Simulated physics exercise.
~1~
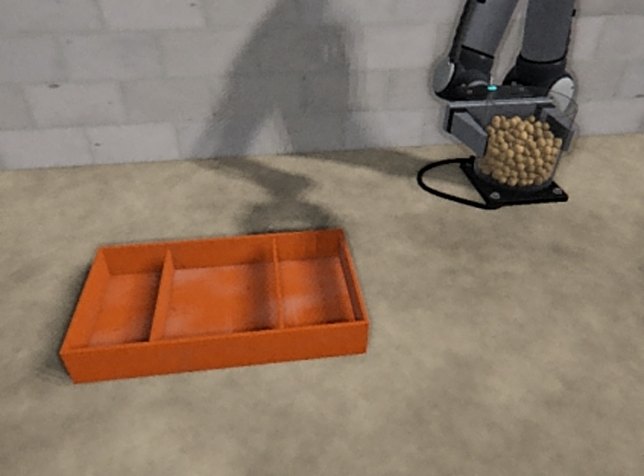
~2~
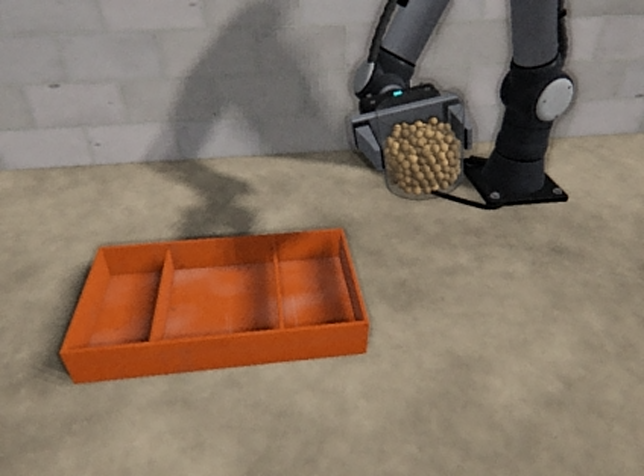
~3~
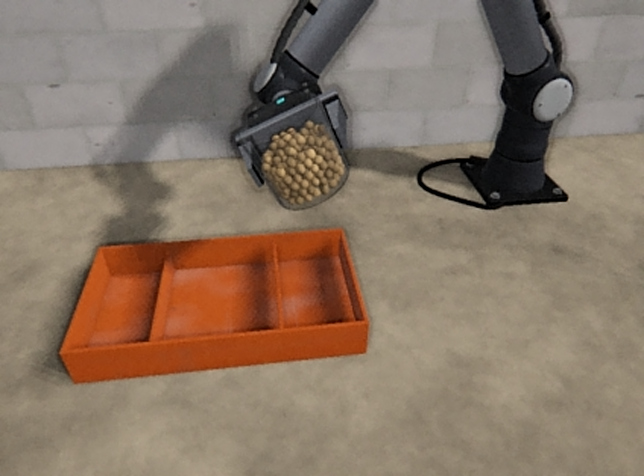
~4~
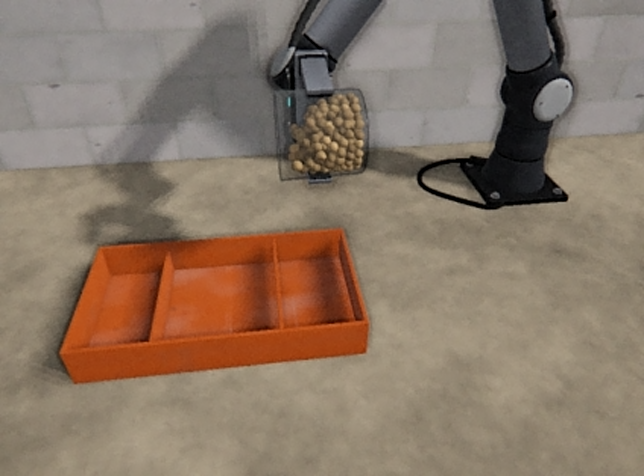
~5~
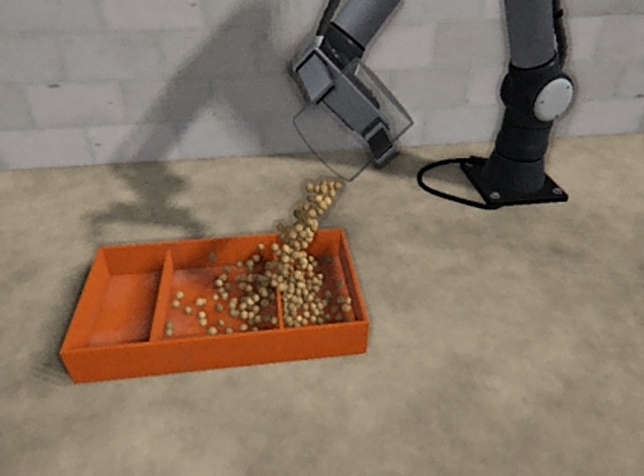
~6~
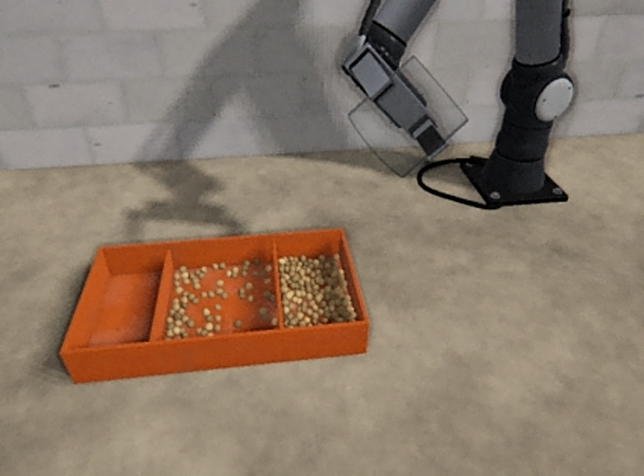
A robot arm tips a clear cup, pouring chickpeas into two tray sections.
